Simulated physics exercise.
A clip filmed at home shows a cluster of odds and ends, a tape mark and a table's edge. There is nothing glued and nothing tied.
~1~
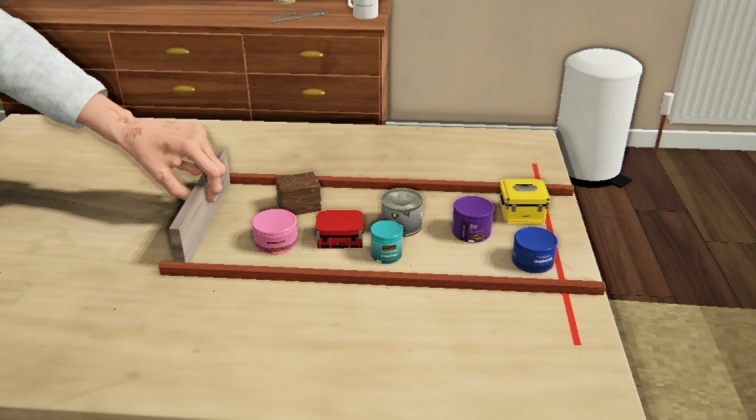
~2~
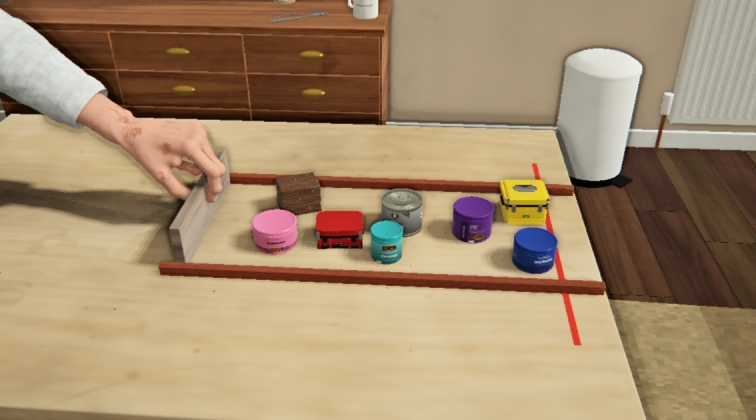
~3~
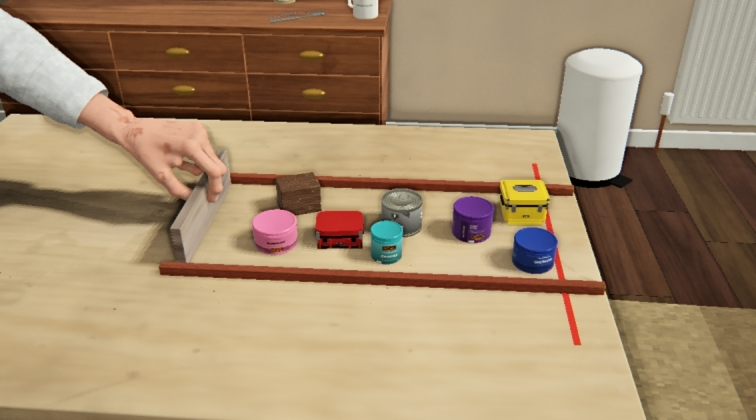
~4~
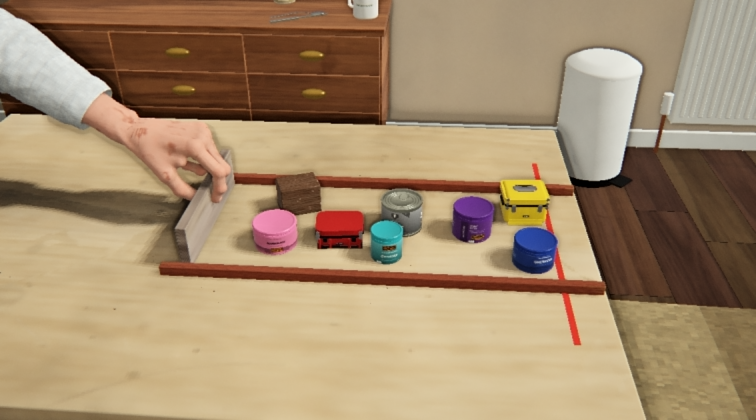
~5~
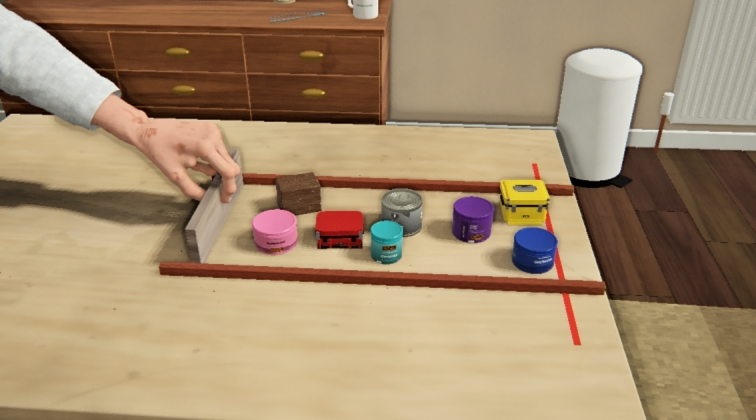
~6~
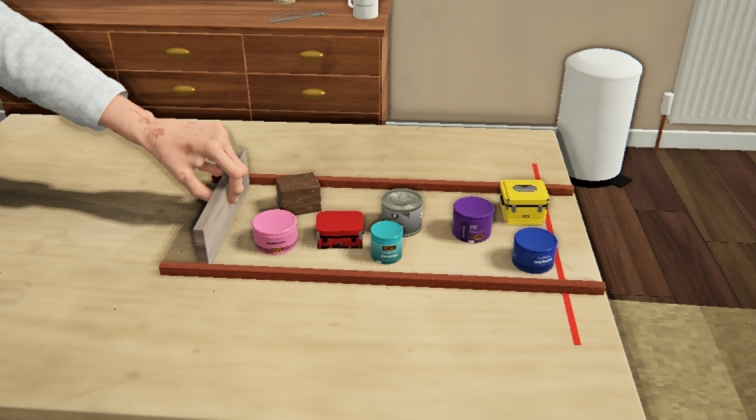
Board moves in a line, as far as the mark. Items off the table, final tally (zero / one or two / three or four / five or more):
Final tally: Five or more.
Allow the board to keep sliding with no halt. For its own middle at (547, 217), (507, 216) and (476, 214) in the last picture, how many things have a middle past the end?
In order, that gives 6, then 2, then 0.
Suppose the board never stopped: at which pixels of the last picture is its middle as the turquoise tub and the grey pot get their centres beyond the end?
First it's close to (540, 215), next close to (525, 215).
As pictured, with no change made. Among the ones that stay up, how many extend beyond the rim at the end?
Count of overhanging things: 2.
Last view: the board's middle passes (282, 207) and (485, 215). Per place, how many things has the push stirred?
The number moved is 3 and then 8.
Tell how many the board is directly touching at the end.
Tally at the end: 2.
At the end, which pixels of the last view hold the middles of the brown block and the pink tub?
The one named first is at (570, 208), the next at (581, 251).
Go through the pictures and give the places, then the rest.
In the first frame, blue tub (534, 250); yellow case (523, 201); purple tub (472, 219); board (203, 204); tape (552, 237).
In the second frame, yellow case (523, 201); grey pot (402, 213).
In the third frame, purple tub (472, 220); brown block (299, 194).
In the fourth frame, blue tub (534, 251); board (208, 204).
In the fifth frame, yellow case (523, 201); turquoise tub (387, 243).
In the sixth frame, blue tub (534, 251); yellow case (523, 201); purple tub (472, 220); board (224, 205); tape (552, 237).
Early on, none off yet; blue tub at rest near (534, 251); yellow case at rest near (523, 201); purple tub at rest near (472, 220).
Finally, the number that fall off is five or more; lost, red case, turquoise tub, grey pot, purple tub, yellow case and blue tub.
